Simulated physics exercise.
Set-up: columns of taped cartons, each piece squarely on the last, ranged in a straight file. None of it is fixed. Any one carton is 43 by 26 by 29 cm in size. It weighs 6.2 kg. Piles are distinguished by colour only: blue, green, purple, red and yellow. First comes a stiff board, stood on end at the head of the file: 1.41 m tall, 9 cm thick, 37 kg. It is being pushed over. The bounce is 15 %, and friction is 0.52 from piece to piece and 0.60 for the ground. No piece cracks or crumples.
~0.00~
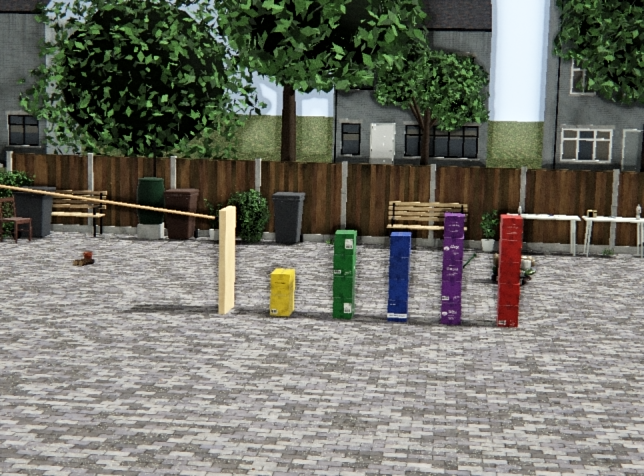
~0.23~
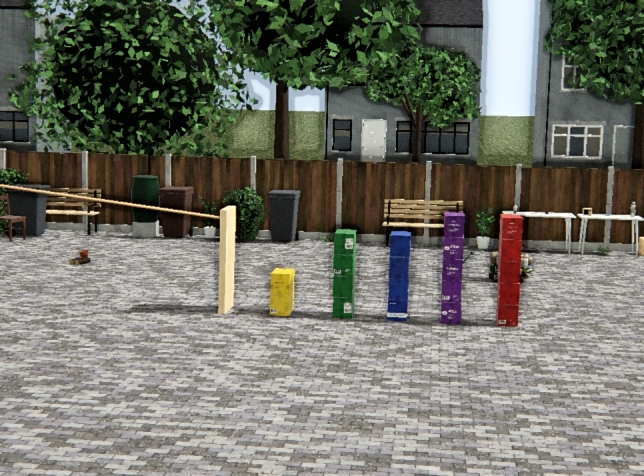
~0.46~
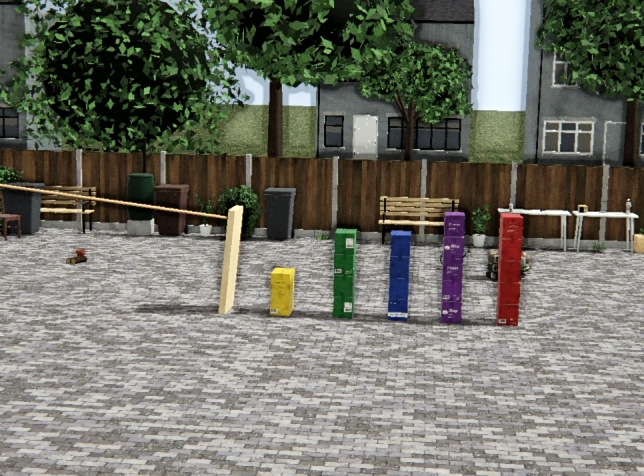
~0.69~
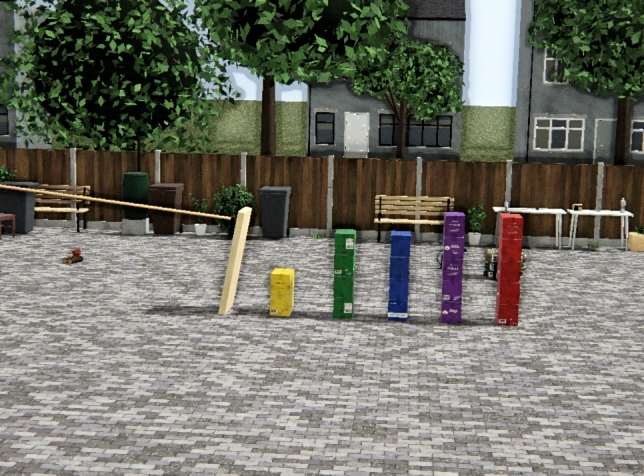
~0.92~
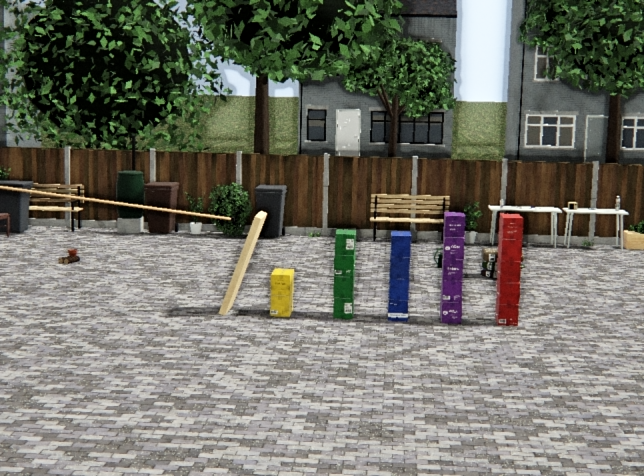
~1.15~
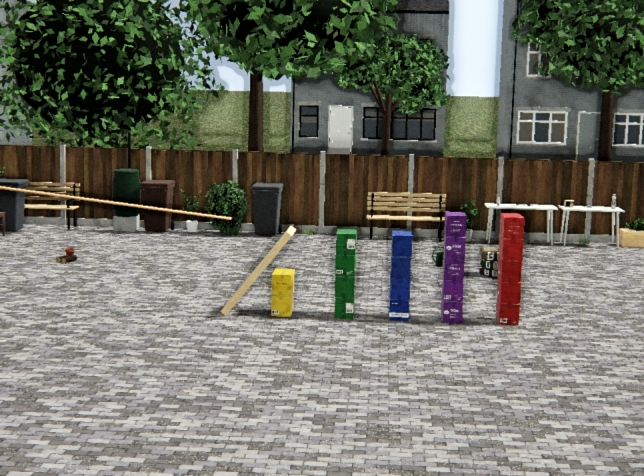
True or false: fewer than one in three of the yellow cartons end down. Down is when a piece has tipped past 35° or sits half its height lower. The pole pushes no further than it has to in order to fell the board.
True.
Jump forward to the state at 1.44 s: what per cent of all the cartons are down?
0 %.
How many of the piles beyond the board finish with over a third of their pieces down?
Total count: 0.
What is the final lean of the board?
Roughly 45 degrees off upright.
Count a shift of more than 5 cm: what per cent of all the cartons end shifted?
Fraction: 0 %.
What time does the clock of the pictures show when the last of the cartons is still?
Close to 1.5 seconds.
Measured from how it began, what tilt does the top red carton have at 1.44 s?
Roughly 0°.
After 1.21 s, board 45° from upright; none of the 2 yellow cartons down (0 of 20 in all colours); top yellow carton unmoved.
After 1.44 s, board 50° from upright; none of the 2 yellow cartons down (0 of 20 in all colours); top yellow carton shifted 28 mm.
At rest (1.9 s), board 47° from upright; none of the 2 yellow cartons down (0 of 20 in all colours); top yellow carton unmoved; top blue carton unmoved. That is 0 per cent. As the last picture would show them, middles, top yellow carton near (284, 282), top blue carton near (402, 244).
